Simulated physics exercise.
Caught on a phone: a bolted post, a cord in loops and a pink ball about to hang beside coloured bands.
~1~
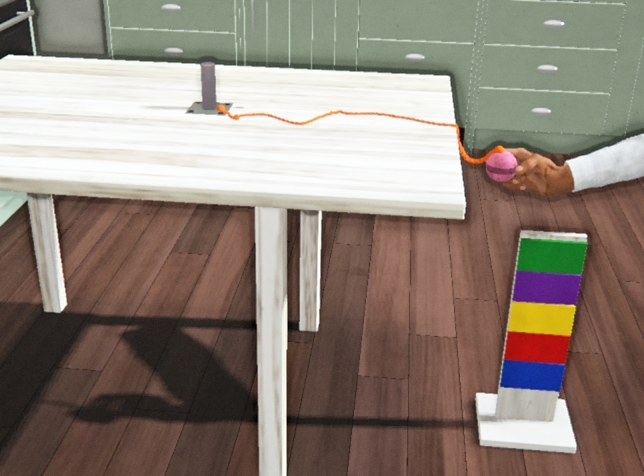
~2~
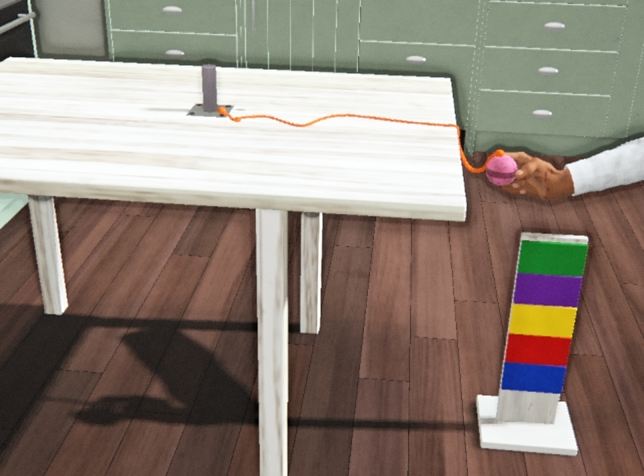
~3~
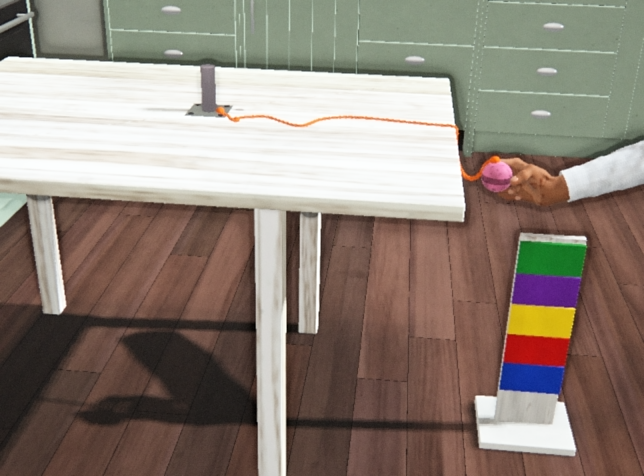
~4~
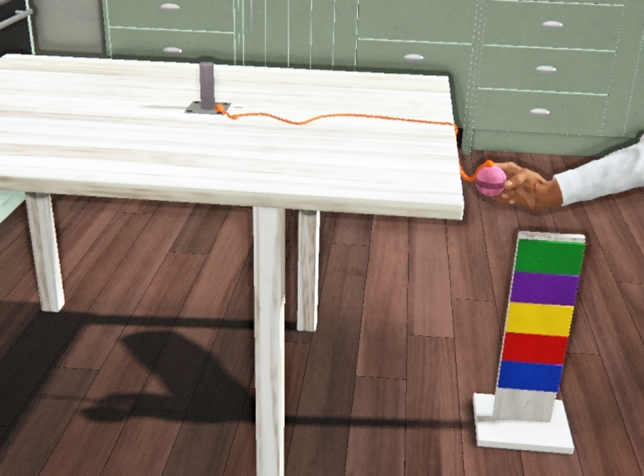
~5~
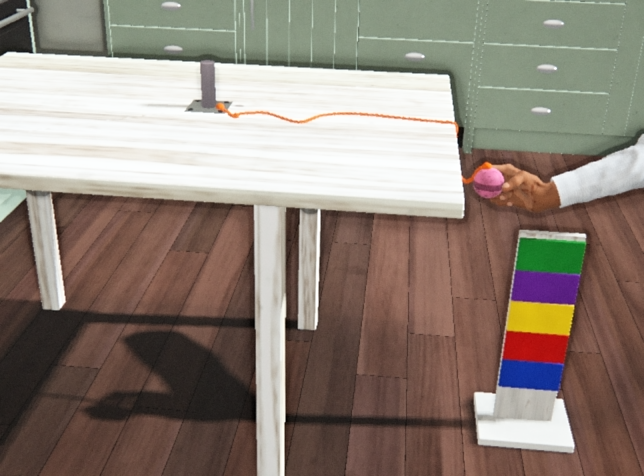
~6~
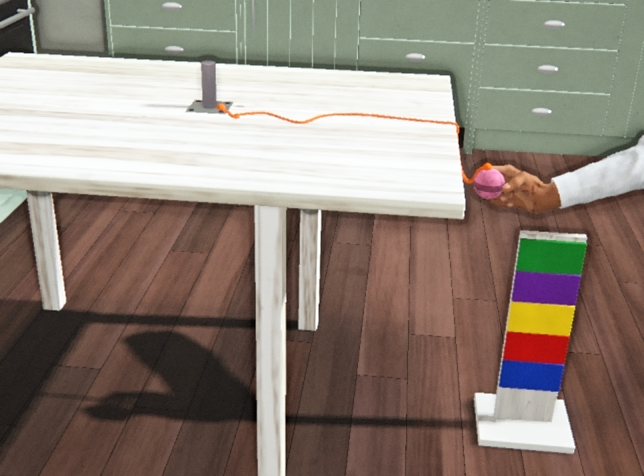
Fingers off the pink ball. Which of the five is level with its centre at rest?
Its centre hangs level with the purple band.
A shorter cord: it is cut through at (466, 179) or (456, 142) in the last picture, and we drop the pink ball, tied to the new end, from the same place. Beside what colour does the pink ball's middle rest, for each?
It would be green; above them all.
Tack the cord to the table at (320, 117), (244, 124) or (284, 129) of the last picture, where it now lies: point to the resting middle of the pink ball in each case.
In that order: (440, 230), (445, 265) and (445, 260).
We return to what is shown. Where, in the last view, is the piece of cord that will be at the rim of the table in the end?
That spot is around (404, 119).
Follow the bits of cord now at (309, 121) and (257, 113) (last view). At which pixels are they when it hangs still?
They go to (353, 120) and to (291, 114).
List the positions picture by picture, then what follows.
The first frame shows pink ball (501, 166); green (552, 257); purple (547, 289); yellow (542, 319); red (537, 349); blue (532, 377).
The second frame shows pink ball (502, 170); cord through (234, 120) (281, 121) (333, 116) (400, 121) (458, 143).
The third frame shows pink ball (497, 177).
The fourth frame shows pink ball (491, 181); cord through (231, 118) (279, 119) (334, 116) (402, 120) (455, 146).
The fifth frame shows pink ball (489, 183).
The sixth frame shows pink ball (489, 183); cord through (233, 117) (281, 118) (335, 115) (404, 119) (456, 146).
Soon after, ball near (414, 269); level with purple.
After that, ball near (443, 283); level with purple.
In the end, ball near (448, 283); level with purple. Its middle rests at the purple band.
